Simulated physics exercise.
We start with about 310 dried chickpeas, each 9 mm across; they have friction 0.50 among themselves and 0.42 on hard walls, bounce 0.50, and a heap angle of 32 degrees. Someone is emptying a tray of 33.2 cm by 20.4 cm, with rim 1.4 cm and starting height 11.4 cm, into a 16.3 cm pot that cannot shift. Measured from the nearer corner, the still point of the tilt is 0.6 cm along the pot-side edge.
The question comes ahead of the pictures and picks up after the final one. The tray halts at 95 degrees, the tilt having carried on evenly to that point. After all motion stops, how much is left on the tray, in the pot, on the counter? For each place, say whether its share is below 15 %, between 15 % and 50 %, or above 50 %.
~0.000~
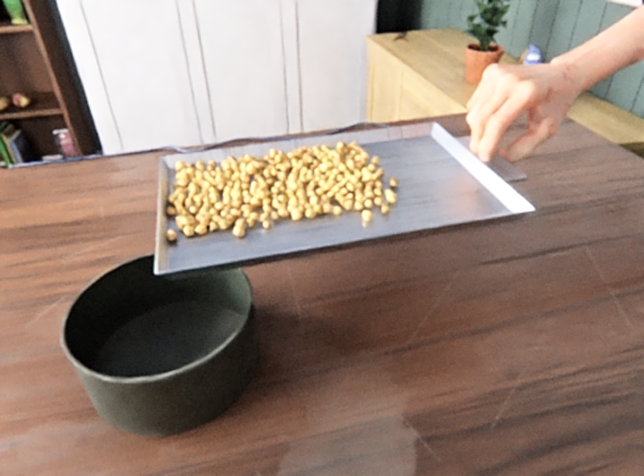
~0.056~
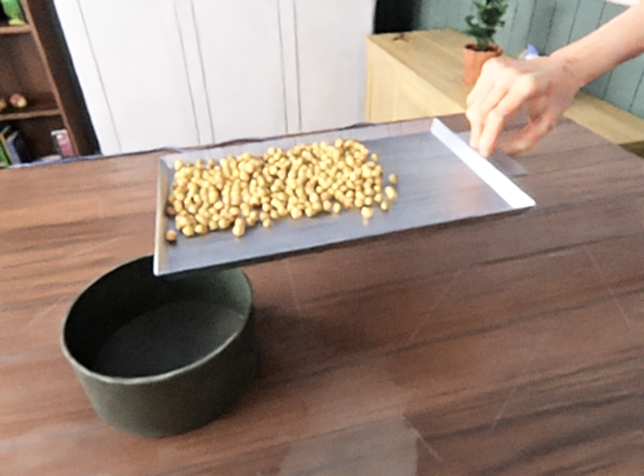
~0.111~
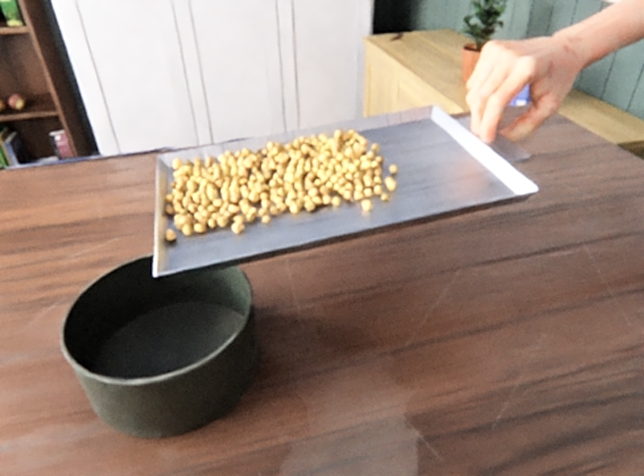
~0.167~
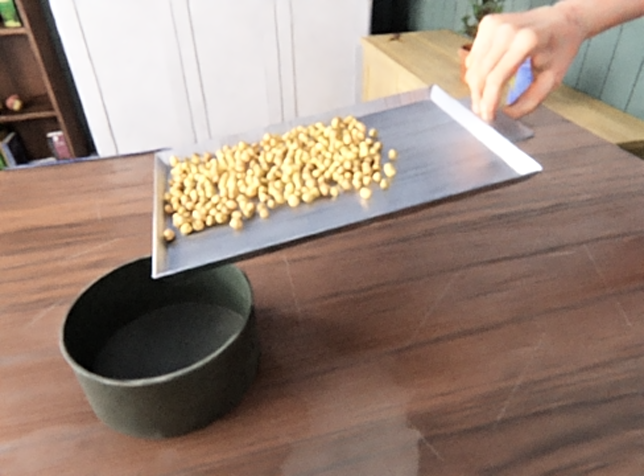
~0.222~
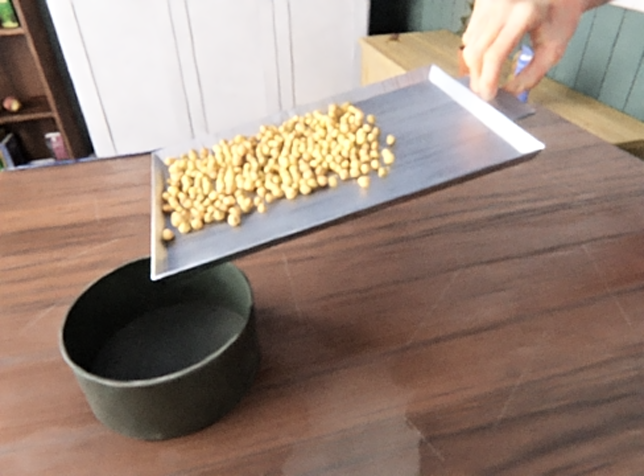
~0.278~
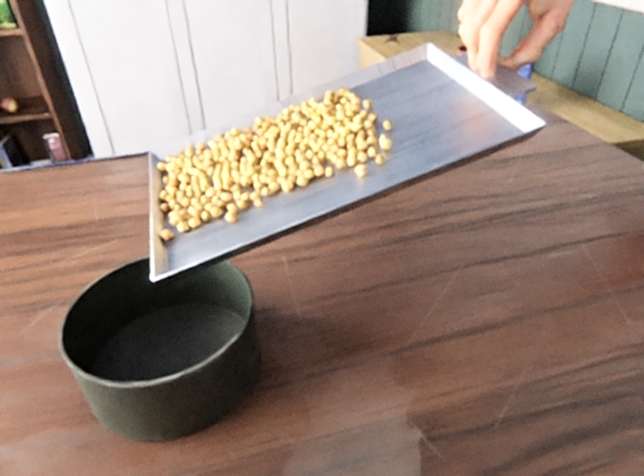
Left on the tray: Below 15 %; pot: Above 50 %; counter: Between 15 % and 50 %.
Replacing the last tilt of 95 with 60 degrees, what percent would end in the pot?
It would be near 45 per cent.
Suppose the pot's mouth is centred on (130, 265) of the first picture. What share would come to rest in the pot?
With the pot there, close to 75 per cent.
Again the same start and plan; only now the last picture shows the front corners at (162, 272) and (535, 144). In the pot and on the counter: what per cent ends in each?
Pot: 95, counter: 5.
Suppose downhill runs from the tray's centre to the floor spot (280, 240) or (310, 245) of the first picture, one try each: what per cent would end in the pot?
I'd put it at about 90 per cent for the first tilt and about 65 per cent for the second.
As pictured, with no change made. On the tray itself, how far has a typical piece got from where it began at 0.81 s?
Displacement on the tray: About 10 cm.
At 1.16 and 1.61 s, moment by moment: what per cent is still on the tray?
In turn: 30, 0.
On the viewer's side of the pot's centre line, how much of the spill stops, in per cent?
About 0 per cent.
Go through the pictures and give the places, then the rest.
The first frame shows tray tilt 0 degrees, front corners at (165, 266) and (523, 206); middle of the pieces at (280, 186); pot at (161, 304).
The second frame shows tray tilt 1 degrees, front corners at (165, 267) and (524, 201); middle of the pieces at (279, 184).
The third frame shows tray tilt 4 degrees, front corners at (164, 267) and (527, 187), lowest corner left front; middle of the pieces at (278, 179).
The fourth frame shows tray tilt 8 degrees, front corners at (163, 268) and (530, 166), lowest corner left front; middle of the pieces at (276, 171).
The fifth frame shows tray tilt 12 degrees, front corners at (162, 270) and (532, 145), lowest corner left front; middle of the pieces at (273, 164).
The sixth frame shows tray tilt 16 degrees, front corners at (161, 271) and (532, 123), lowest corner left front; middle of the pieces at (269, 156); pot at (160, 307). The tray's pace is about 70 degrees a second.
Then, at 0.81 s, tilt 53 degrees; the tray holds 90 %, the pot 5 %.
After 1.16 s, tilt 78 degrees; the tray holds 30 %, the pot 45 %.
After 1.61 s, tilt 95 degrees; the tray holds 0 %, the pot 70 %.
By 2.0 s all is still; tray 0 %, pot 70 %, counter 30 %.
